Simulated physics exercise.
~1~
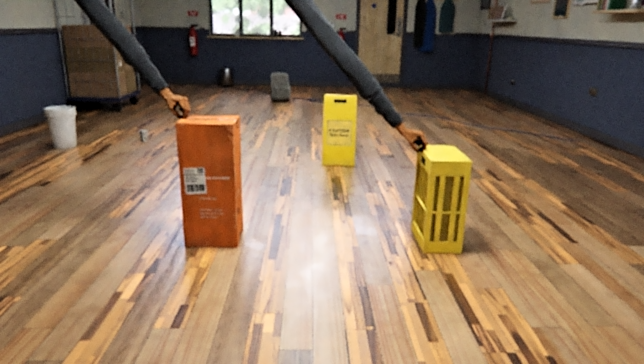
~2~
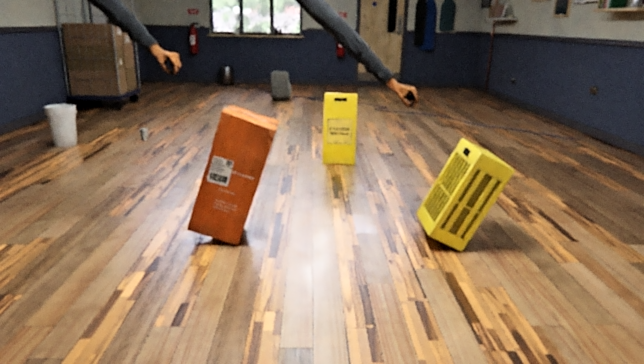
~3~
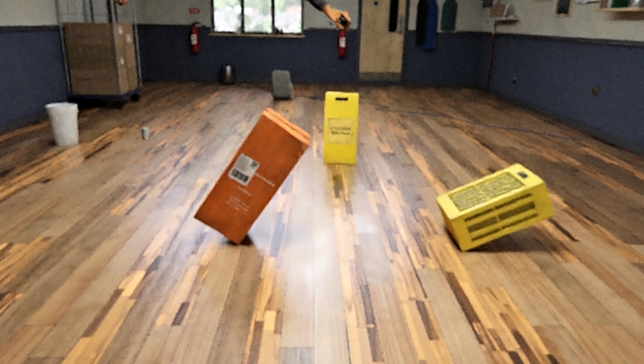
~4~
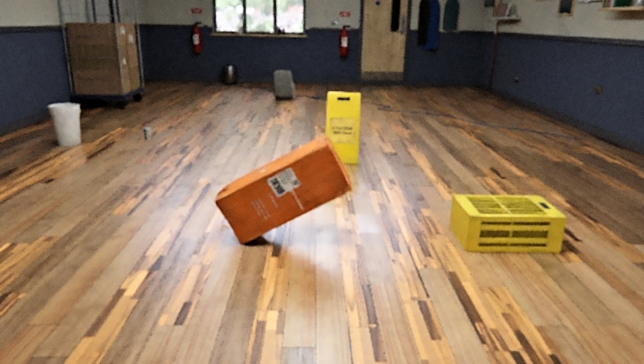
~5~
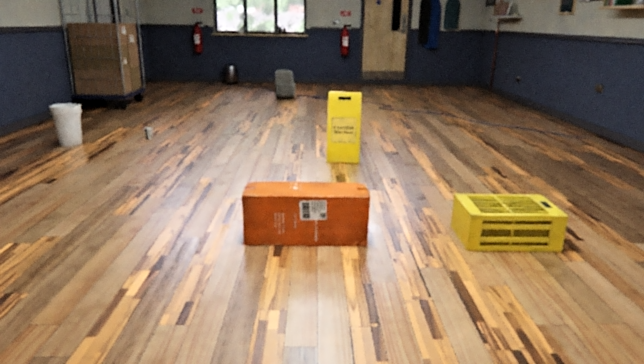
The footage shows two hands tipping a tall orange parcel and a yellow crate to the right on a wooden floor, then letting go and drawing back. The crate topples onto its side first, and the parcel follows, both ending up lying flat near an upright yellow box.
